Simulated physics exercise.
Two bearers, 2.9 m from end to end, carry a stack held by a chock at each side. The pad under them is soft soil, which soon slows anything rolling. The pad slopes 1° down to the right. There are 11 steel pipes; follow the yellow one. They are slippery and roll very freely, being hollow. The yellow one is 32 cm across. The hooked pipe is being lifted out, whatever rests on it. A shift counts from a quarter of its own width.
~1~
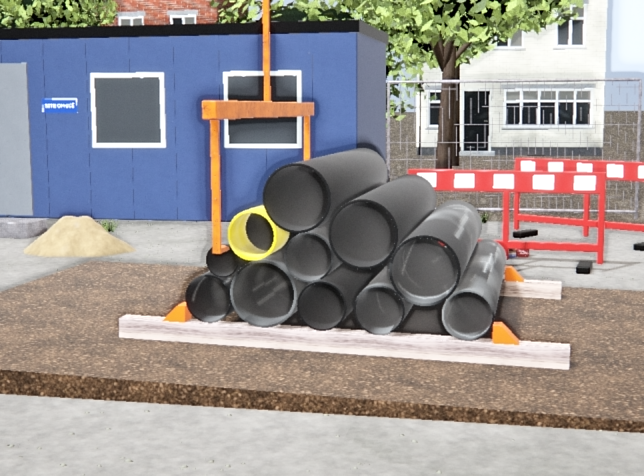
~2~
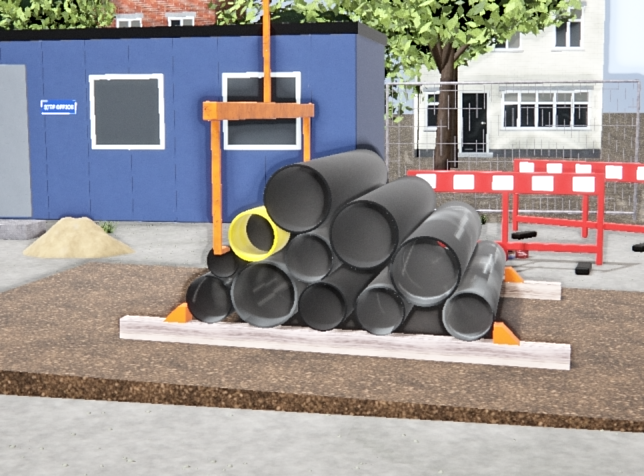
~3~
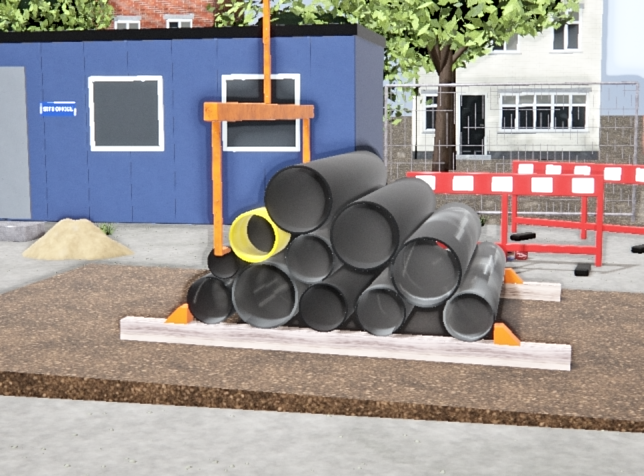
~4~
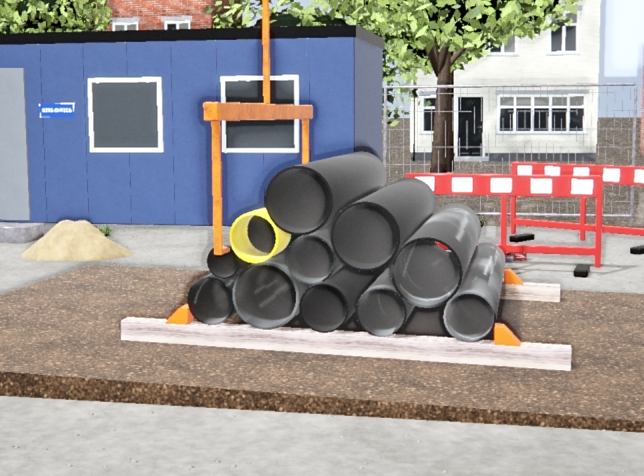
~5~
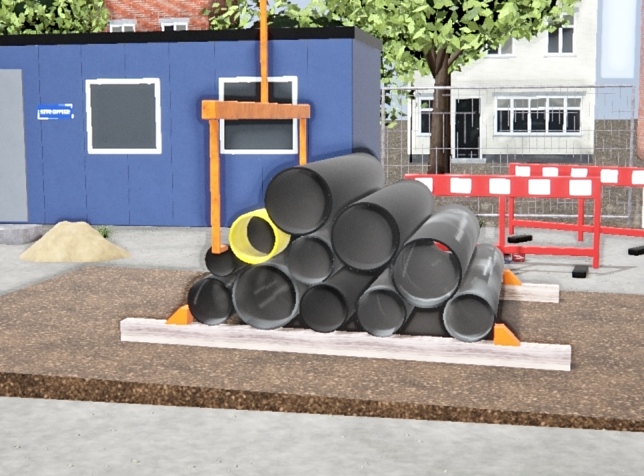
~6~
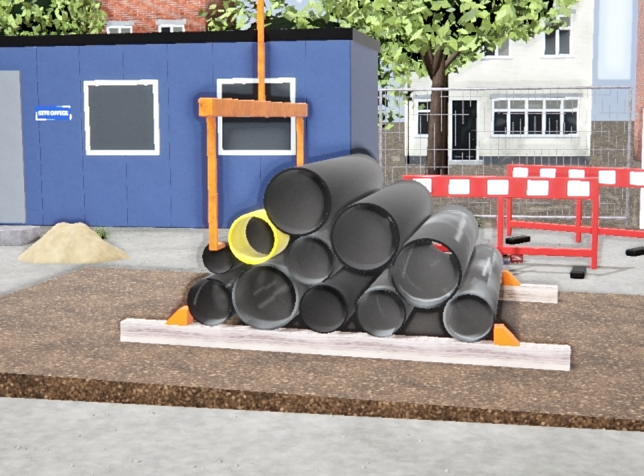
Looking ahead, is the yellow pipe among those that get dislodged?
Yellow shifts.
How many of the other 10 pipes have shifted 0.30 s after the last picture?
By then 0.
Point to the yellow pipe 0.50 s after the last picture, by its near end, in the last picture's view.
At about (229, 250).
Another 0.3 s on from the last picture, yellow is 6 cm further left and 2 cm lower; 0 others dislodged.
Another 0.5 s on from the last picture, yellow is 16 cm further left and 7 cm lower; 2 others dislodged.
In the end (3.6 s after the last picture), yellow is off the left end of the bearers; 2 others dislodged.
